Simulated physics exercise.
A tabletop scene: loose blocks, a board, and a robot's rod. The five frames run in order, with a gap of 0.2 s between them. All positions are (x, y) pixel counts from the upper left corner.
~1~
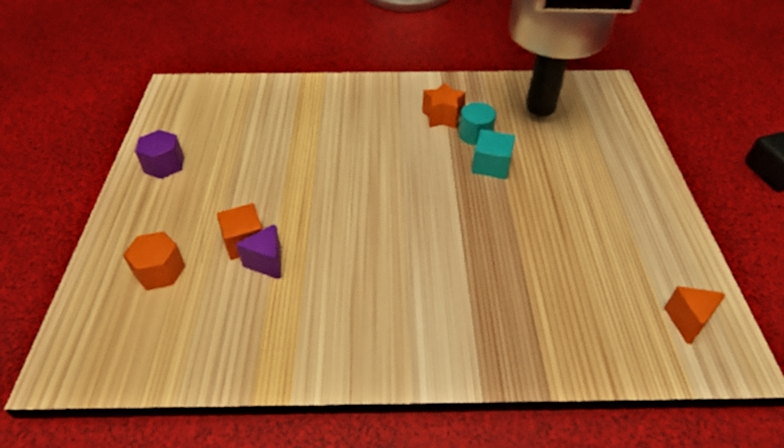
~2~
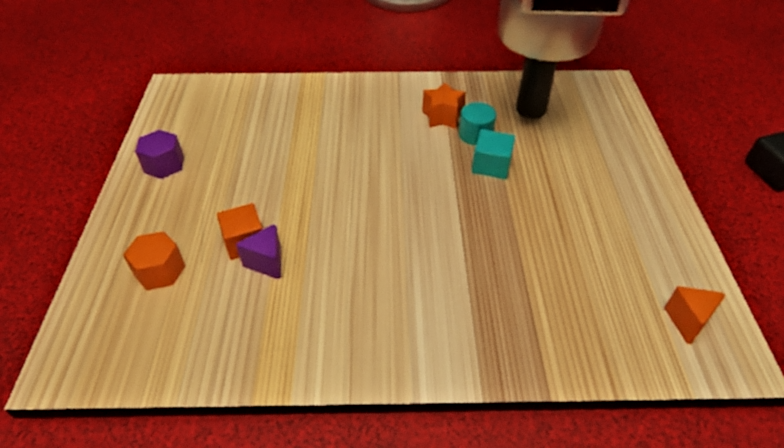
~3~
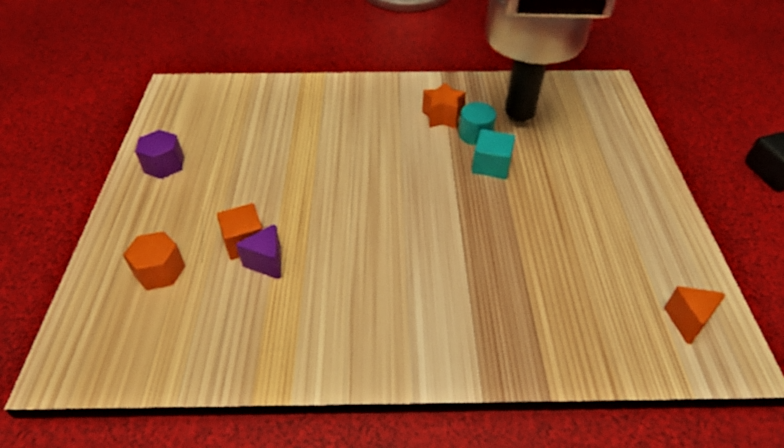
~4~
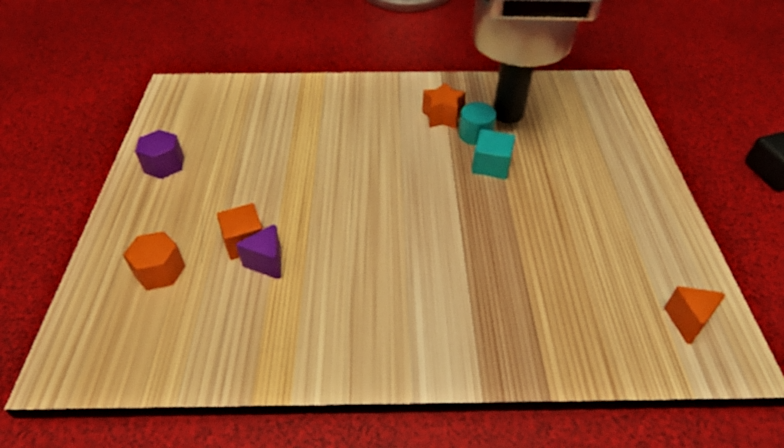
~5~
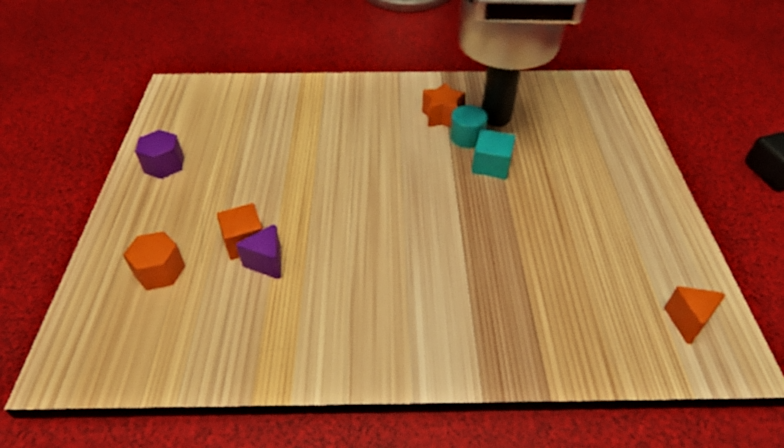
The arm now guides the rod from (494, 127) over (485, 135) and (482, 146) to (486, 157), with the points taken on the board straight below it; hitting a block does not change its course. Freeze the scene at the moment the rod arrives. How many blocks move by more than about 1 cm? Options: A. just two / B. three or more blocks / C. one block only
Choice A: Just two.
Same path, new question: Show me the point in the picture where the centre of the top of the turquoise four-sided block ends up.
So, by the moment the path ends, you'll find the top centre of the turquoise four-sided block at (503, 157).
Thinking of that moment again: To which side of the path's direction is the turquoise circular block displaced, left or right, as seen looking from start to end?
It moves right.
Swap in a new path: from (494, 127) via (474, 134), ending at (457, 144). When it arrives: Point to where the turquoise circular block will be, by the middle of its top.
At roughly (428, 131).
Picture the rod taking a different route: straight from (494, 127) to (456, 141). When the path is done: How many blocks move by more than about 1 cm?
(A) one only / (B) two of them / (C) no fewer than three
My pick is A.
The first path, step by step. Halfway along, rod (484, 132); turquoise circular block (453, 123).
At the end, rod (487, 148); orange star block unmoved; turquoise circular block (451, 125); turquoise four-sided block (503, 157), turned 25° anticlockwise.
